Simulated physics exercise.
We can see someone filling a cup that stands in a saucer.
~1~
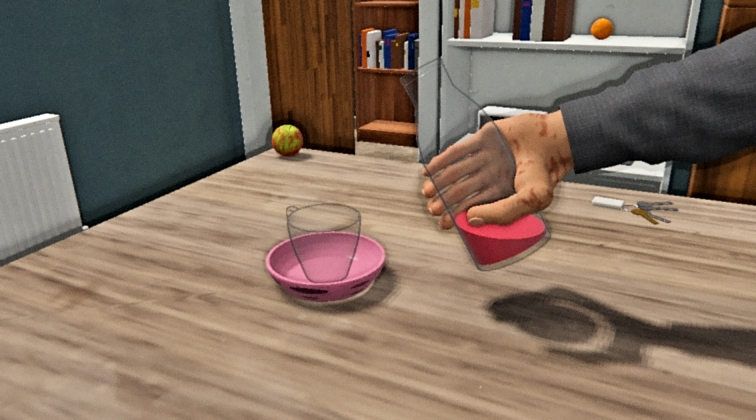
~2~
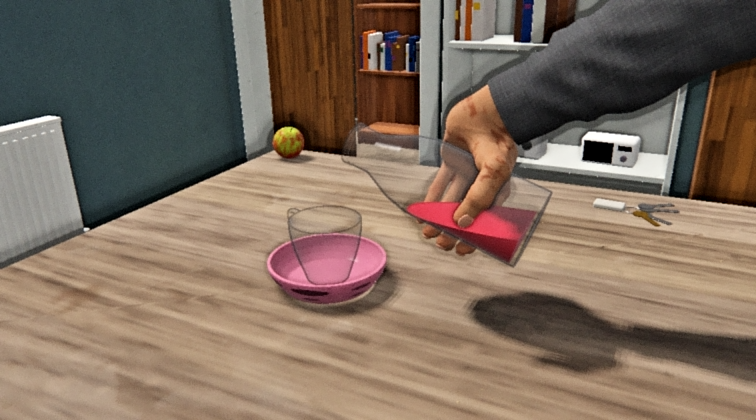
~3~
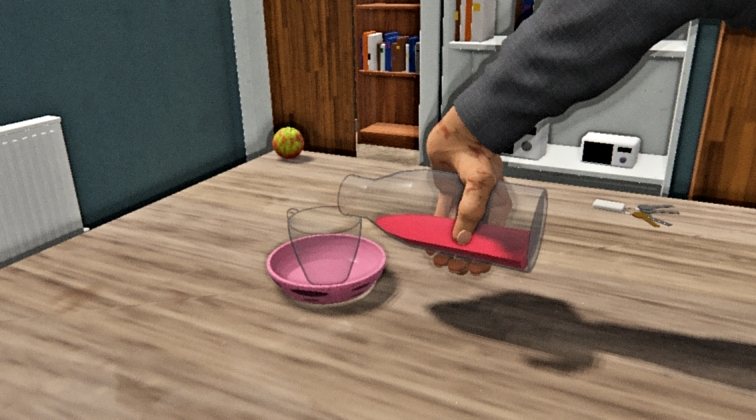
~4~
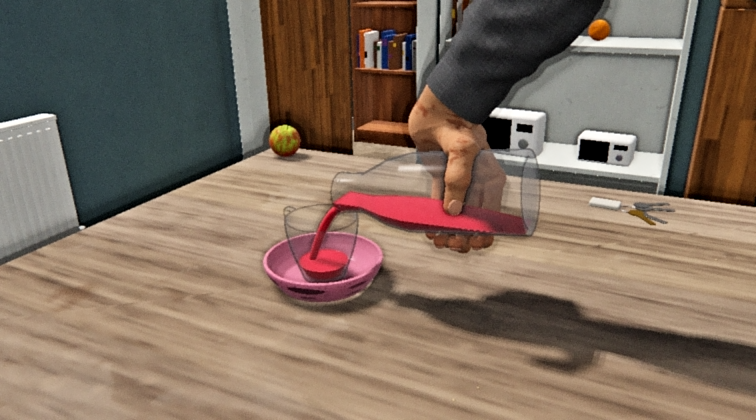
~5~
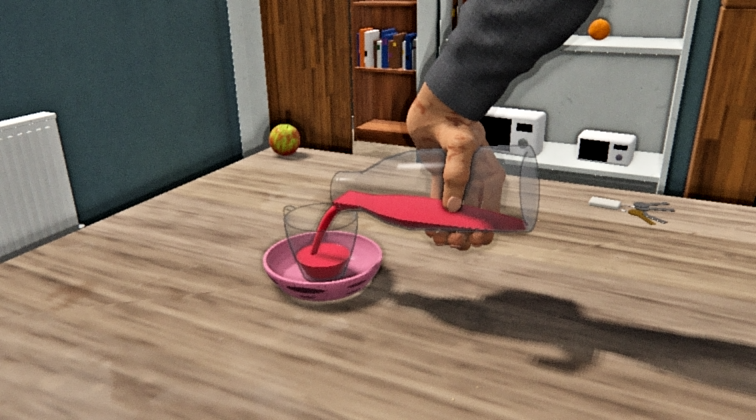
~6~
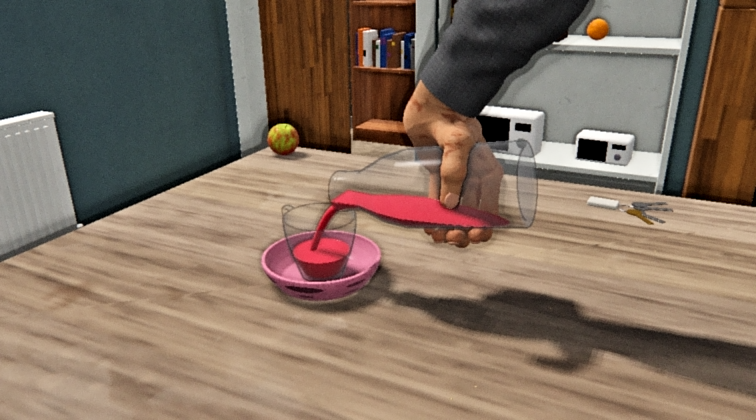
A hand tilting a clear bottle leftward over a wooden table, then pouring red liquid into a clear cup in a pink dish.
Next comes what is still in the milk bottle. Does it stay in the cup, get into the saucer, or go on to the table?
It stays in the cup.
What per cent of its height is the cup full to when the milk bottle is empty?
Close to 60 in a hundred.
Shortly, the cup is about half full; the saucer is dry.
Then, the cup is about two thirds full; the saucer is dry.
At the finish, the cup is about two thirds full; the saucer is dry.
